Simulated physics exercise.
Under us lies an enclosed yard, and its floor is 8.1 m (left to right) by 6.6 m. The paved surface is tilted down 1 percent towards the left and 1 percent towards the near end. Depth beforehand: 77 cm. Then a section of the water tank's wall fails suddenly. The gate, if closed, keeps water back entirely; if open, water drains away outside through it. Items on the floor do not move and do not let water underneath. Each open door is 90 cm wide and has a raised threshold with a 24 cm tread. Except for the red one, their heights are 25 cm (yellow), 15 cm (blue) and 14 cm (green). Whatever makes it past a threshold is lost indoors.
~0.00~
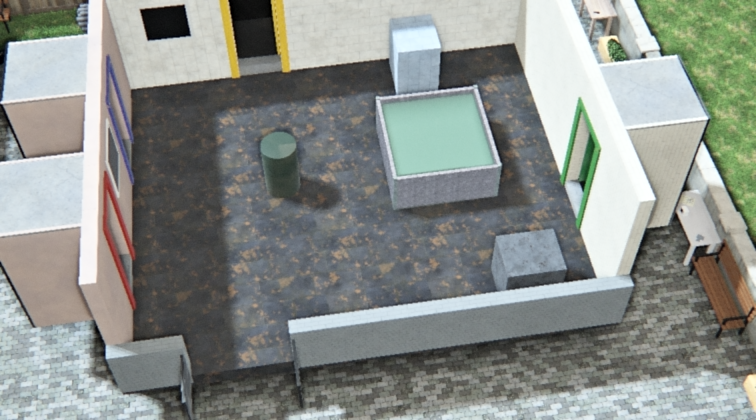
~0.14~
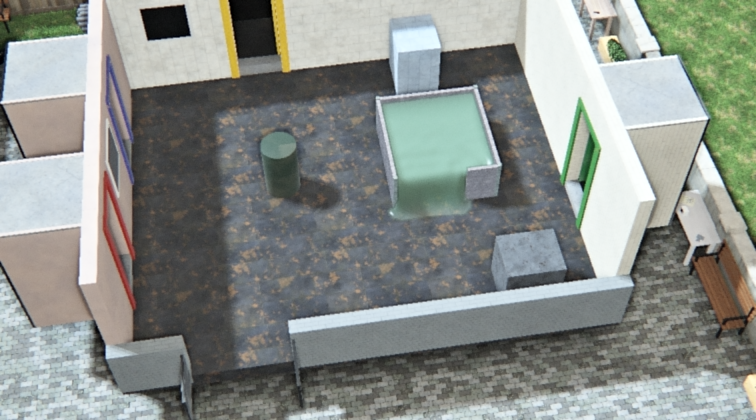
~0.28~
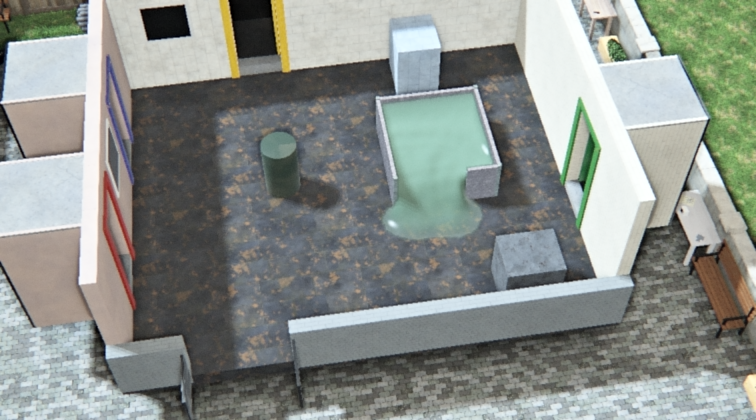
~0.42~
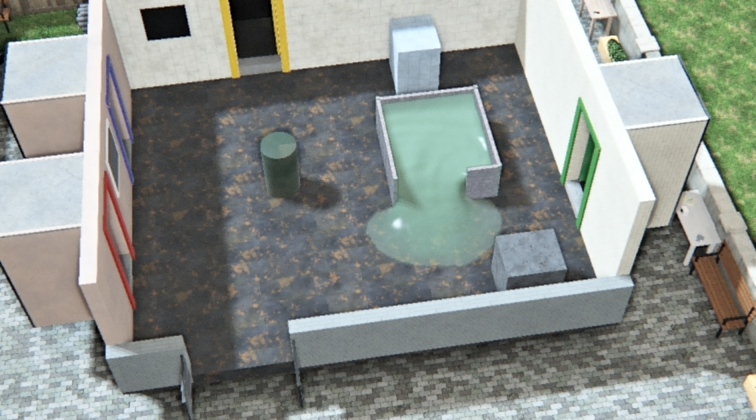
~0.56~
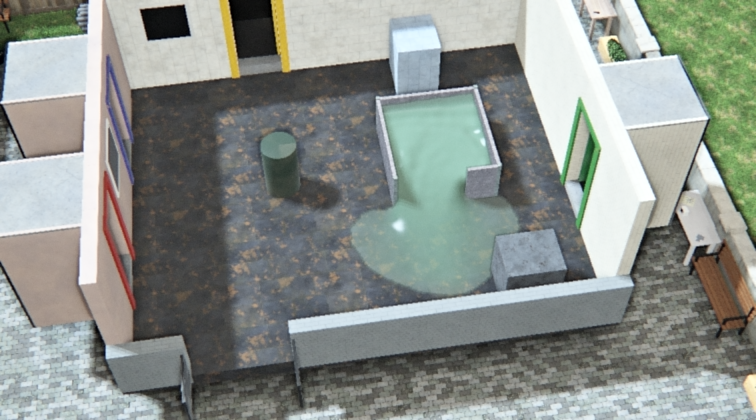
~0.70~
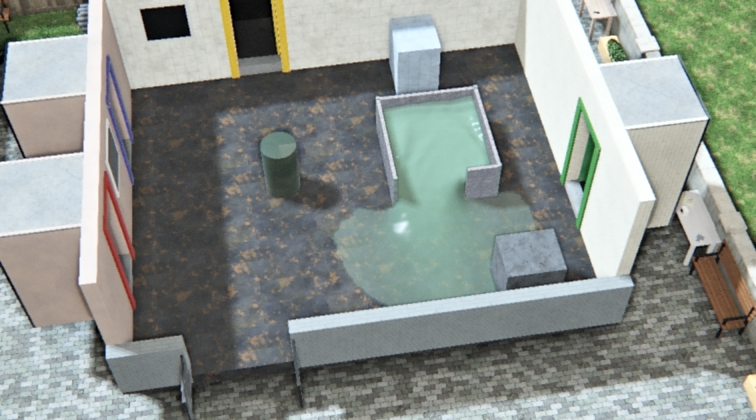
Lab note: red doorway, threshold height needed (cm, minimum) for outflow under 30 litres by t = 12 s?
Approx. 13.5 cm.
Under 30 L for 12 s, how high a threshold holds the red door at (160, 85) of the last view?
Minimum: About 8.0 cm.
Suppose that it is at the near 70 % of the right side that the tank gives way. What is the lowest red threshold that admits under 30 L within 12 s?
In that case about 7.0 cm.
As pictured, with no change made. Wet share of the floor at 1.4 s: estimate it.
Some 20 per cent is wet.
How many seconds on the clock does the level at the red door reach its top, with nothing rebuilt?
The level tops out near 4.0 seconds.
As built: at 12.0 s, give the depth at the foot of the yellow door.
Some 4.5 centimetres.
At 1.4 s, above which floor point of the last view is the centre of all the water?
(433, 209).
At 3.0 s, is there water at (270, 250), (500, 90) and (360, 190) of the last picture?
Listed order - unwetted, unwetted, unwetted.
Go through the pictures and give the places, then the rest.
In the first frame, still water, 77 cm deep, in the water tank at (437, 134); the red door at (121, 248) is dry.
In the second frame, the front is at (460, 212), 0.3 m from the gap at (431, 194); 0.3 m2 of floor is wet, 77 cm left at the back.
In the third frame, the gap is at (431, 194), the front 0.8 m out at (452, 235); the back of the water tank holds 77 cm.
In the fourth frame, the gap is at (431, 195), the front 1.4 m out at (446, 263); the back of the water tank holds 73 cm.
In the fifth frame, water pours out at (431, 195) and has run 2.0 m, to (449, 292); about 7 cm deep outside, 66 cm at the back.
In the sixth frame, water pours out at (431, 195) and has run 2.7 m, to a hidden place; about 6 cm deep outside, 67 cm at the back; 3.8 m in a straight line remain to the red door at (121, 248).
After 1.4 s water covers 20 % of the floor, deepest (44 cm) near (462, 314); it has not reached the red door.
After 3.0 s water covers 35 % of the floor, deepest (30 cm) near (134, 361); 4 cm at the red door, 0 litres in over its 22 cm threshold.
After 12.0 s water covers 95 % of the floor, deepest (10 cm) near (134, 371); 8 cm at the red door, 0 litres in over its 22 cm threshold.
At the red door as built, the water arrived by 3.0 s and peaked near 20 cm at 4.2 s.
With a threshold of 12 cm, 50 litres would have come in within the 12 s; with 16.5 cm, 8 litres. So under 30 litres takes about 13.5 cm.
